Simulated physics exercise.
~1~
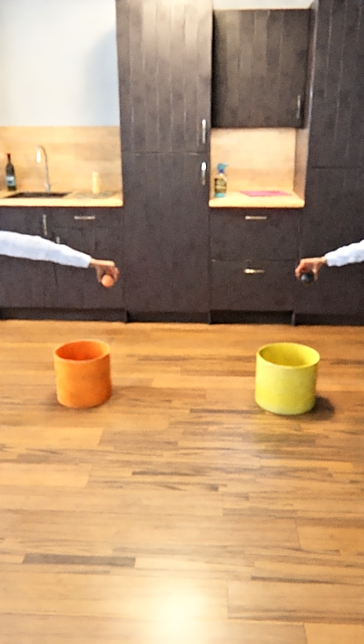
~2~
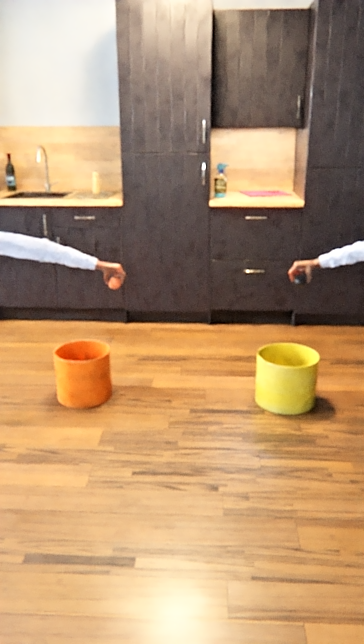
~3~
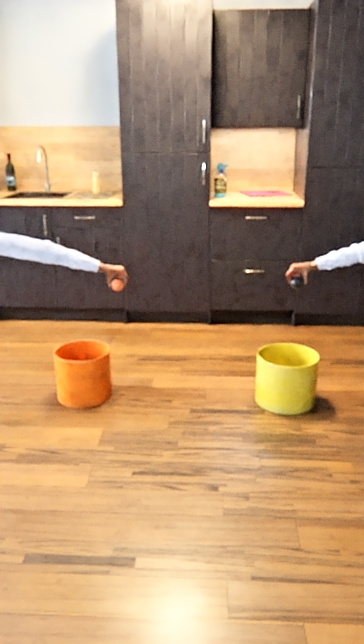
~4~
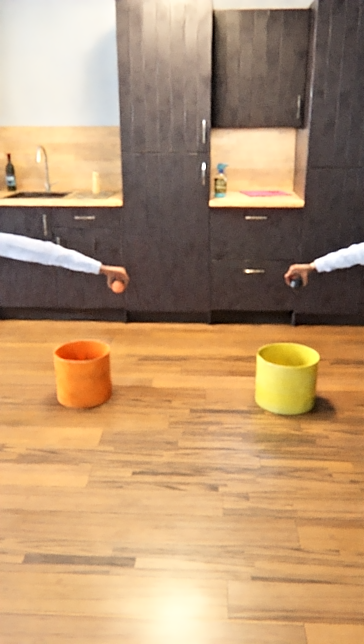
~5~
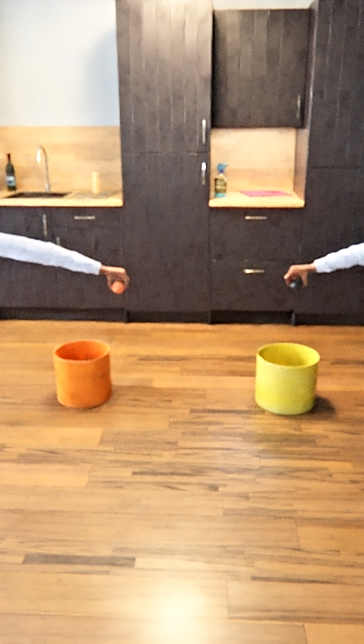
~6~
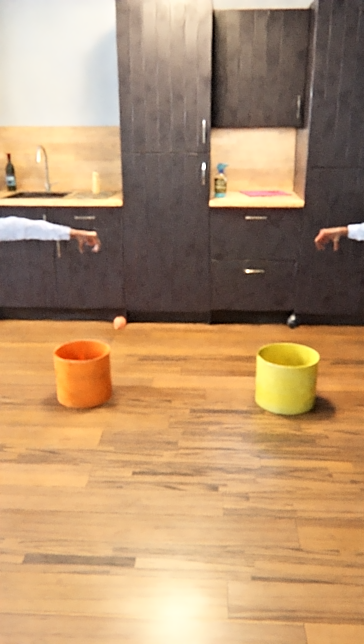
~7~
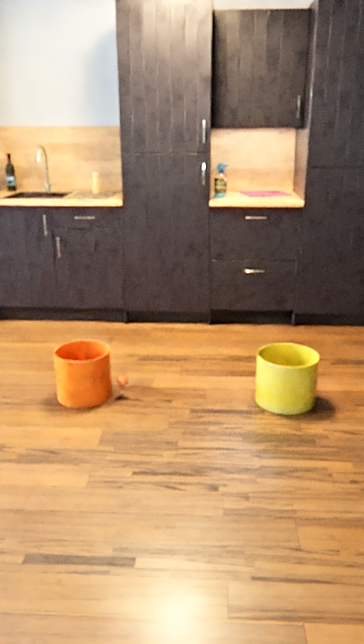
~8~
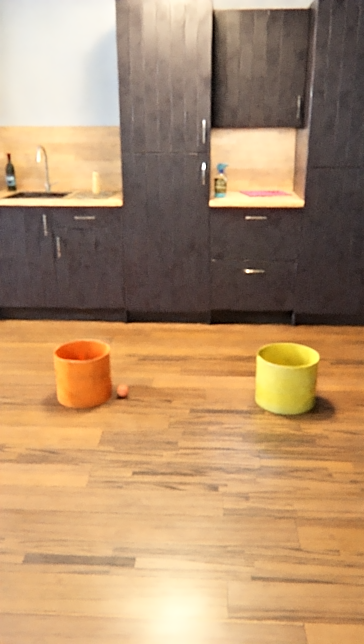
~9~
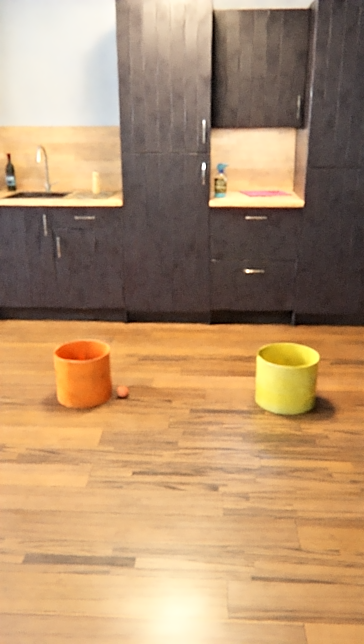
Two outstretched arms in pale sleeves reach in from opposite sides of a kitchen, seen from the front by a still camera, with dark cabinets behind a wooden floor. The left hand holds a small orange tomato near an orange bucket, and the right hand holds a black ball above a yellow-green bucket. Both hands shift slightly inward and pause. Then they let go together and draw back out of view as the two things drop. The black ball lands inside the right bucket, while the tomato misses and rests on the floor just right of the orange bucket.
